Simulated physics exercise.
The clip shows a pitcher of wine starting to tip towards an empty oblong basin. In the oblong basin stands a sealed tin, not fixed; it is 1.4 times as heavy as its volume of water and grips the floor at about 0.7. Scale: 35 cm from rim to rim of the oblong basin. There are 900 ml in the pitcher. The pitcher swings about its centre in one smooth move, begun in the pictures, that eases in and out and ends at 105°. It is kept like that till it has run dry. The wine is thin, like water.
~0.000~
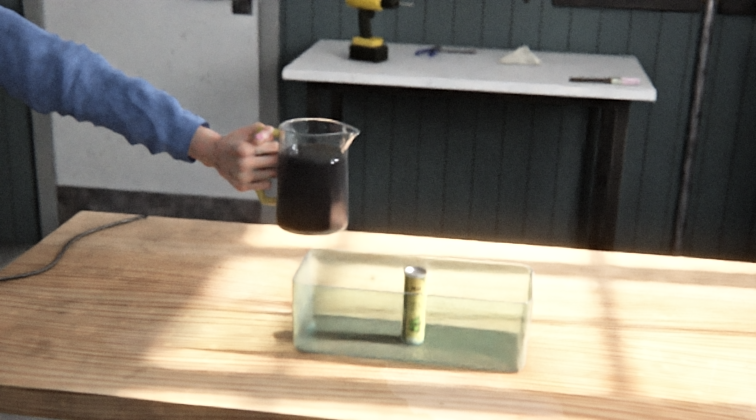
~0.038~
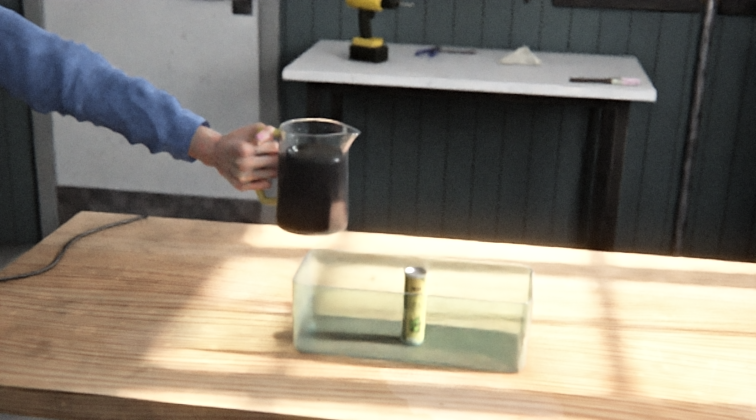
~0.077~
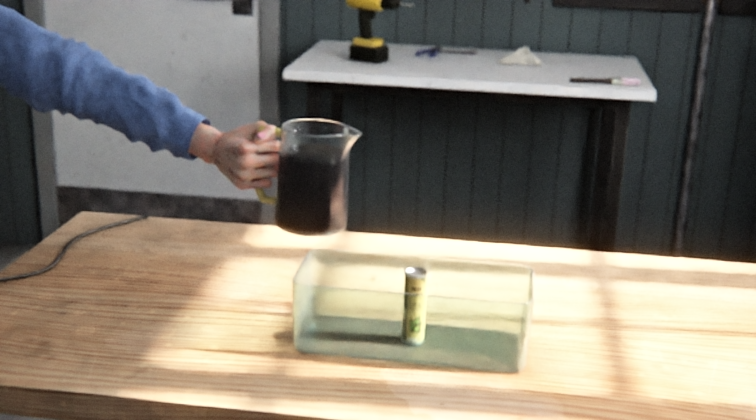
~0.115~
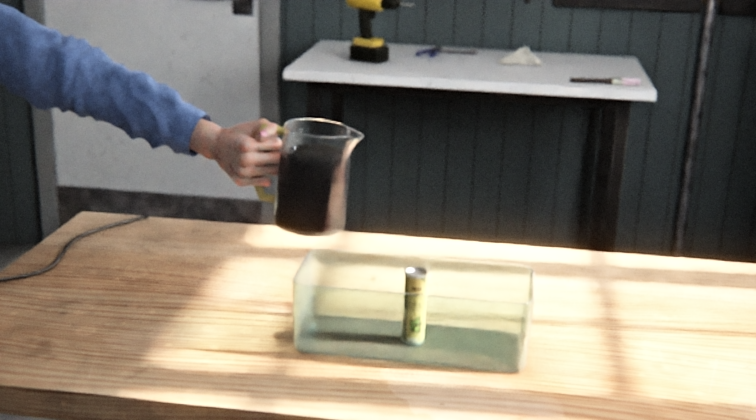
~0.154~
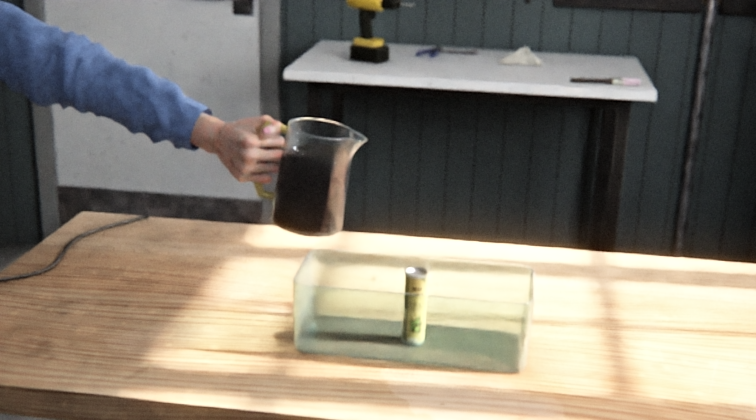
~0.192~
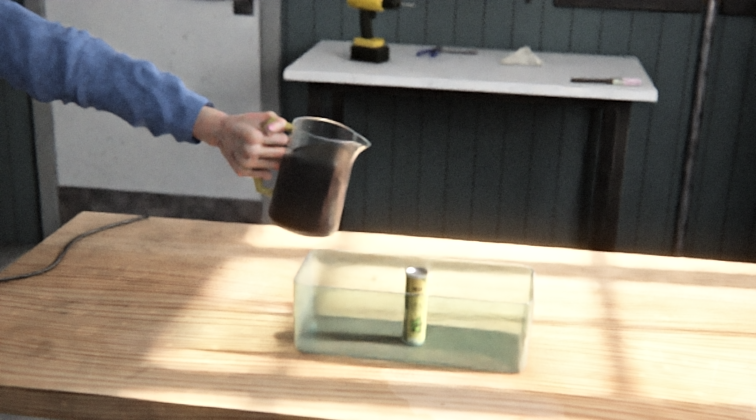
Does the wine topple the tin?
It falls.
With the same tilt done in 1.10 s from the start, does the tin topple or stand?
Then it goes over.
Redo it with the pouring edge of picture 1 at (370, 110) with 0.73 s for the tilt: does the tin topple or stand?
Then it stays up.
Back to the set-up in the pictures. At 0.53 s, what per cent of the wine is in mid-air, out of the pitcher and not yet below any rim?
Near 10 in a hundred.
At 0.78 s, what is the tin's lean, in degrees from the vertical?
It is at some 0°.
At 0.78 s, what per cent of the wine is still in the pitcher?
About 44 per cent.
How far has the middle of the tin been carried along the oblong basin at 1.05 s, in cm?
Some 8 cm.
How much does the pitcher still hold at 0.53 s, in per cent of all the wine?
About 90 per cent.
After 0.53 s the tilt is 75° and 90 per cent is still to pour; the tin stands where it began.
After 0.78 s the tilt is 104° and 44 per cent is still to pour; the tin stands where it began.
After 1.05 s the tilt is 105° and 10 per cent is still to pour; the tin lies on its side.
After 1.33 s the tilt is 105° and 1 per cent is still to pour; the tin lies on its side.
In the end the tin lies on its side.
